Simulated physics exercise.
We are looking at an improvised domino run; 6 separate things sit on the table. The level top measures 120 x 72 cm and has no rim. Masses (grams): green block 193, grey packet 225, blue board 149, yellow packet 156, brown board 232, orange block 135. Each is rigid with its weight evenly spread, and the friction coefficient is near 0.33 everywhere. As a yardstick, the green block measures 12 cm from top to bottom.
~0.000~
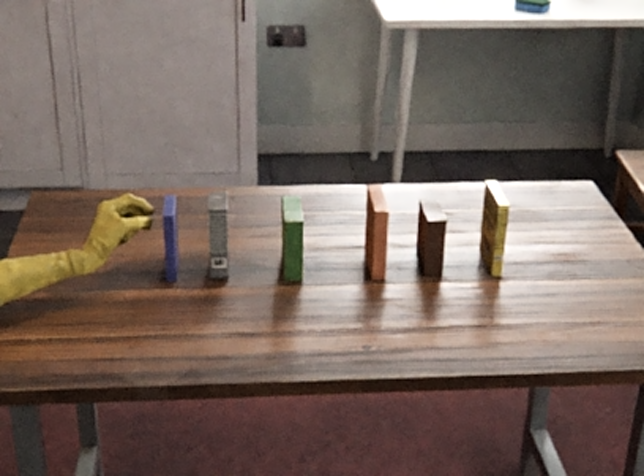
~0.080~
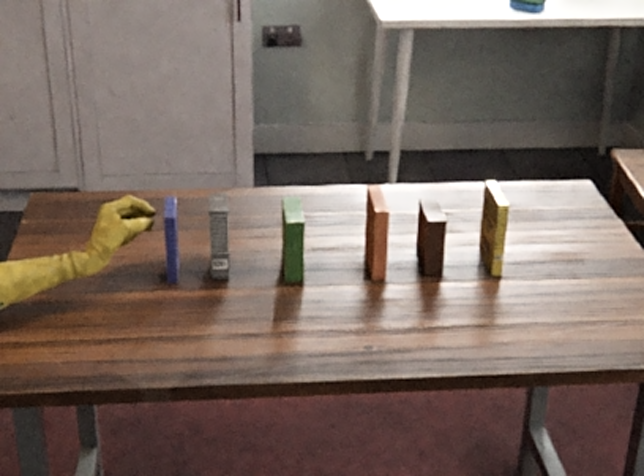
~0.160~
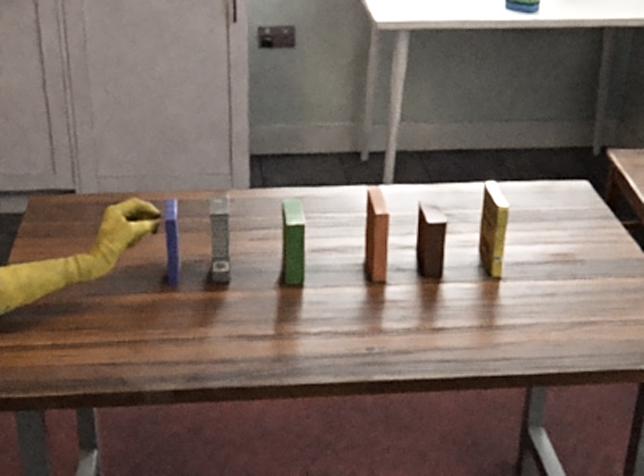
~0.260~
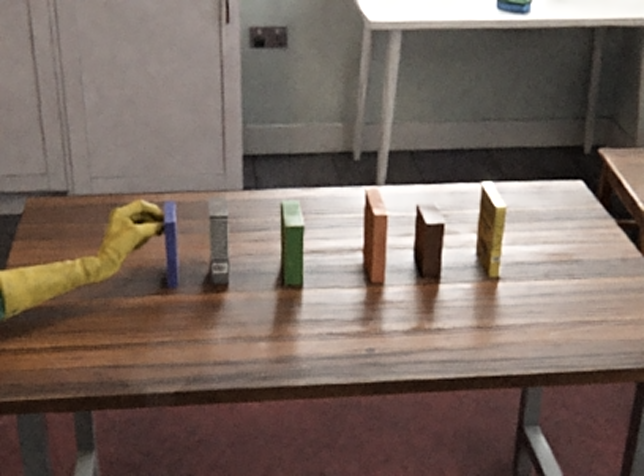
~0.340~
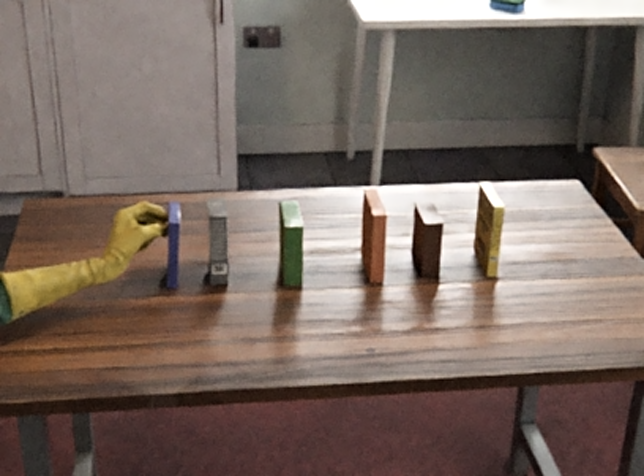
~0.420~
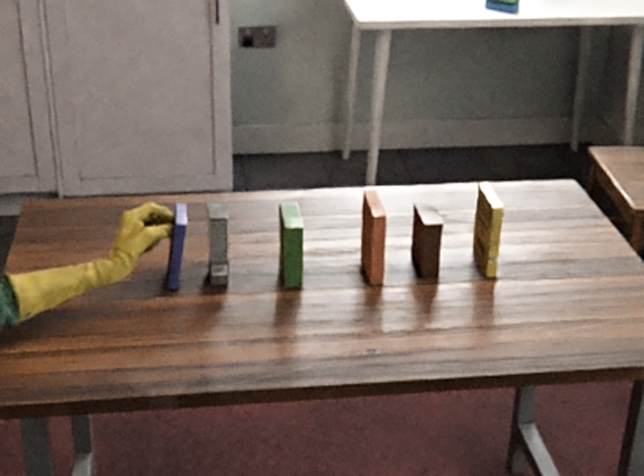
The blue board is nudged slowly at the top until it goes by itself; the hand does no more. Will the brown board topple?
The brown board stays upright.
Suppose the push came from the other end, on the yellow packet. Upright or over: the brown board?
The brown board topples.
After 1.02 s, blue board 64° over; grey packet leaning 56°; green block leaning 13°.
After 1.12 s, blue board 69° over; grey packet leaning 74°; green block leaning 65°.
At rest (2.0 s), tipped over on the table, green block and grey packet; the other 2 in place, give or take 5 cm. Seen from the same camera at the end, brown board near (427, 240).
